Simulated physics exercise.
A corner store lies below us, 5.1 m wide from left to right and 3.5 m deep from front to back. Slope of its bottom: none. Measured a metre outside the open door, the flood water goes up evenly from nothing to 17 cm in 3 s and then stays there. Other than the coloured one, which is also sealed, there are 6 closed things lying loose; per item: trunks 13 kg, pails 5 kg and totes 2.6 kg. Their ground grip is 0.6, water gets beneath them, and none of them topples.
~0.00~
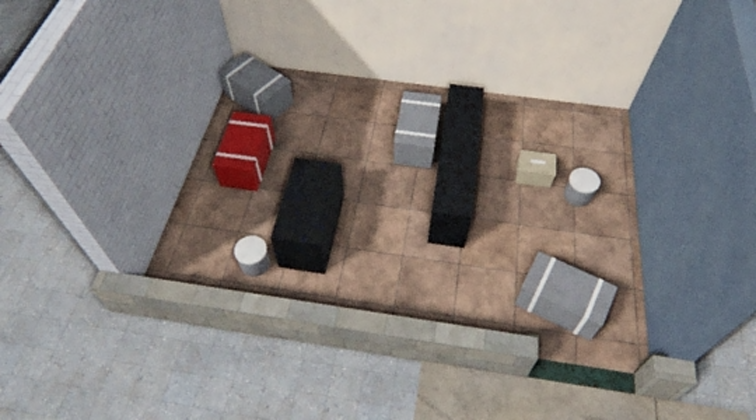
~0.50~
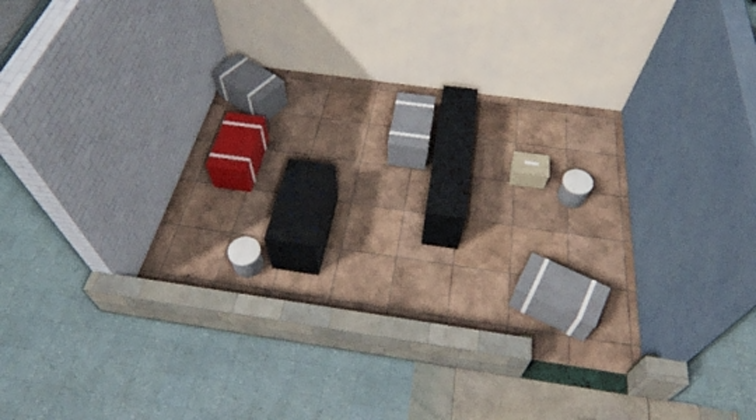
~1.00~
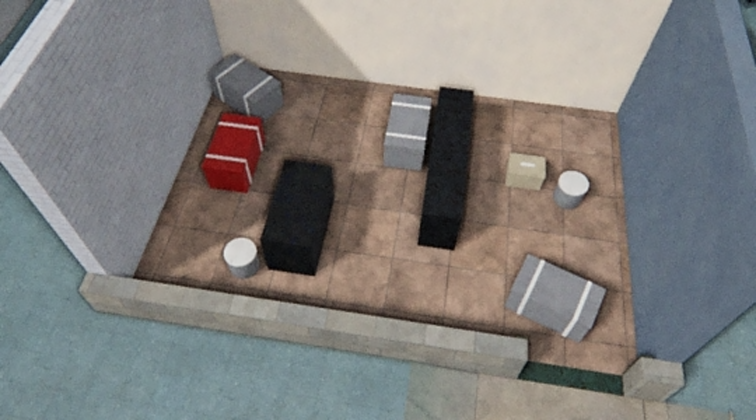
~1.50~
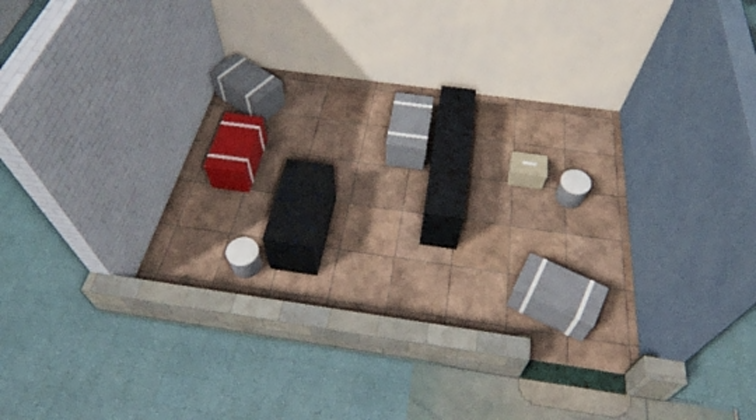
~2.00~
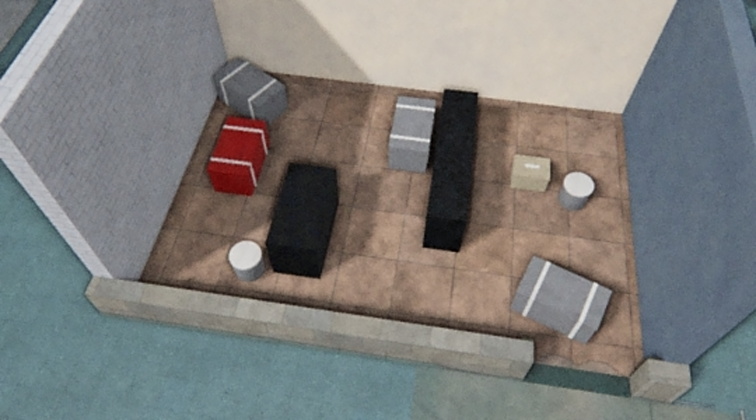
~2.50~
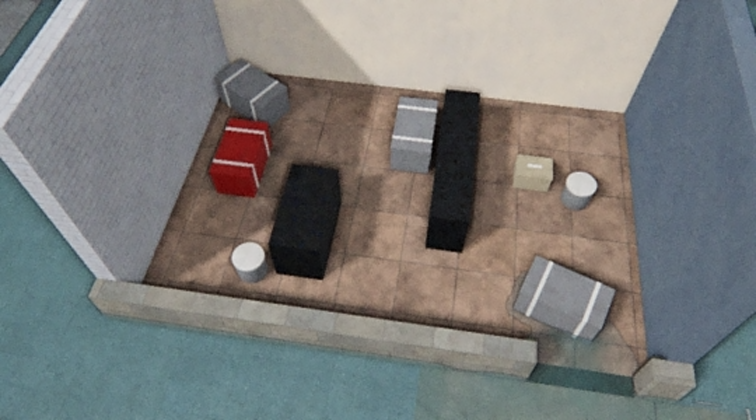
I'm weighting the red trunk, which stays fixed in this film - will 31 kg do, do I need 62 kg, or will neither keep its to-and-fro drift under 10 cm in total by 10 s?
31 kg will do.
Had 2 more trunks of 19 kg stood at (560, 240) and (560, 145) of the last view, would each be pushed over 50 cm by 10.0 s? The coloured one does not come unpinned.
Above the mark, then above the mark.
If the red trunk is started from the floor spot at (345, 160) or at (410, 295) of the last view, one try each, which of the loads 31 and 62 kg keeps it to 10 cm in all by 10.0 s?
Going in order: Both weights work, both weights work.
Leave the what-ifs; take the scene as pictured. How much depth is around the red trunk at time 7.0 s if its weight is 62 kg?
About 0 cm.
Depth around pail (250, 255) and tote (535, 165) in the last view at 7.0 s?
Depths: Near 0 cm, then near 11 cm.
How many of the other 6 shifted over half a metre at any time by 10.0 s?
I make that 3.
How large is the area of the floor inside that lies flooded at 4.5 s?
Somewhere around 5.5 m2, roughly.
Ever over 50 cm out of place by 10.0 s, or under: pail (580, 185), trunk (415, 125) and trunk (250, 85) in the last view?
Exceeds it; falls short; falls short.
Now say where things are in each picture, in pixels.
The red trunk at (242, 140) rests on the ground; water covers 0.0 m2; 0 of 7 have shifted, in the first picture.
The red trunk at (236, 141) rests on the ground; water covers 0.0 m2; 0 of 7 have shifted, in the second picture.
The red trunk at (232, 142), on the bottom; 0.0 m2 under water; 0 of 7 have shifted, in the third picture.
The red trunk at (234, 141) rests on the ground; water covers 0.0 m2; 0 of 7 have shifted, in the fourth picture.
The red trunk at (237, 145), on the bottom; 0.0 m2 under water; 0 of 7 have shifted, in the fifth picture.
The red trunk at (239, 147) rests on the ground; 0.4 m2 under water; 0 of 7 have shifted, in the sixth picture.
After 3.5 s the red trunk would be 0 cm from its start with 31 kg and 0 cm from its start with 62 kg; 0 cm of water round it then.
After 4.5 s the red trunk would be 0 cm from its start with 31 kg and 0 cm from its start with 62 kg; 0 cm of water round it then.
After 7.0 s the red trunk would be 0 cm from its start with 31 kg and 0 cm from its start with 62 kg; 0 cm of water round it then.
After 10.0 s the red trunk would be 0 cm from its start with 31 kg and 0 cm from its start with 62 kg; 2 cm of water round it then.
